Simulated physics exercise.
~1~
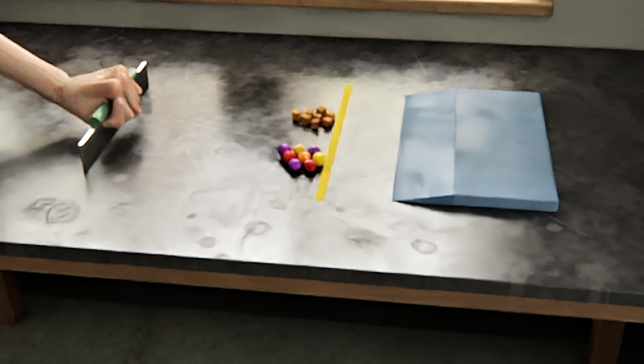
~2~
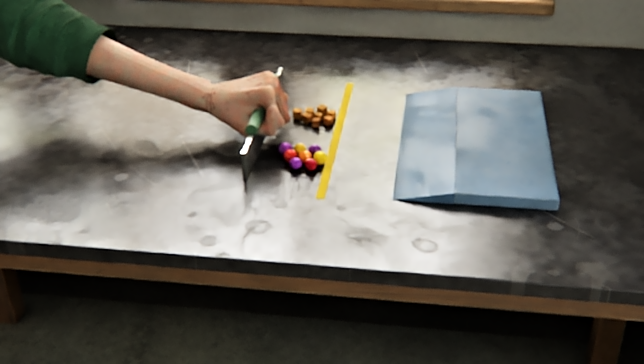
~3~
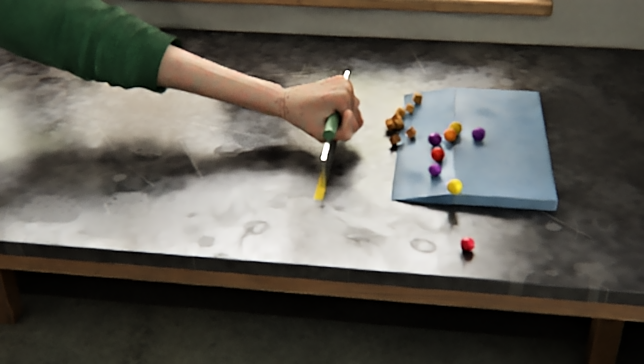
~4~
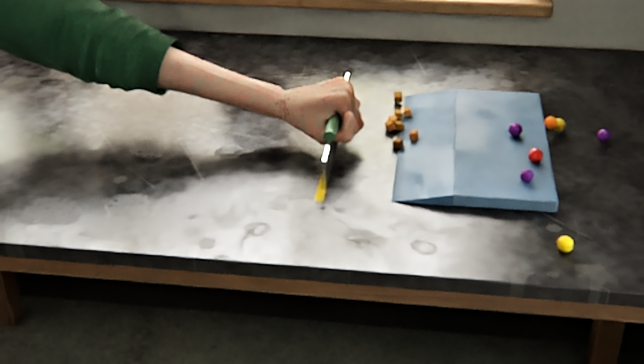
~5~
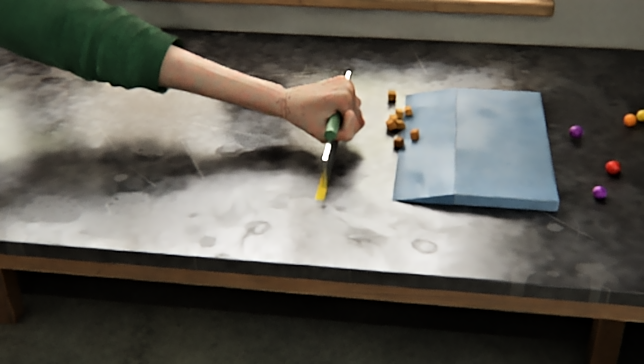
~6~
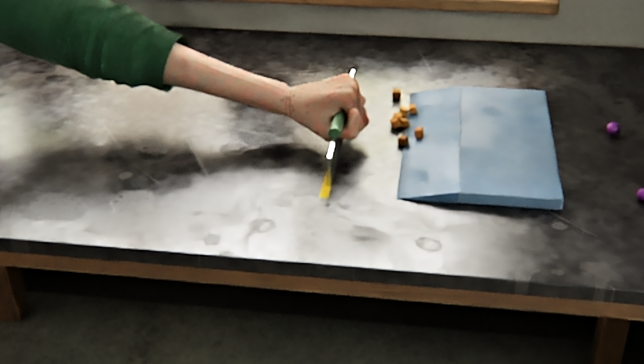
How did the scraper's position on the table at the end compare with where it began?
It began near the left end of the table, well away from the two heaps, and ended farther right, at the yellow tape just short of the blue ramp.
A hand in a green sleeve swept a scraper right across the table to the yellow tape, sending two little heaps toward a blue ramp; the colorful balls rolled over it and away to the right, while the brown bits stopped around its left edge.
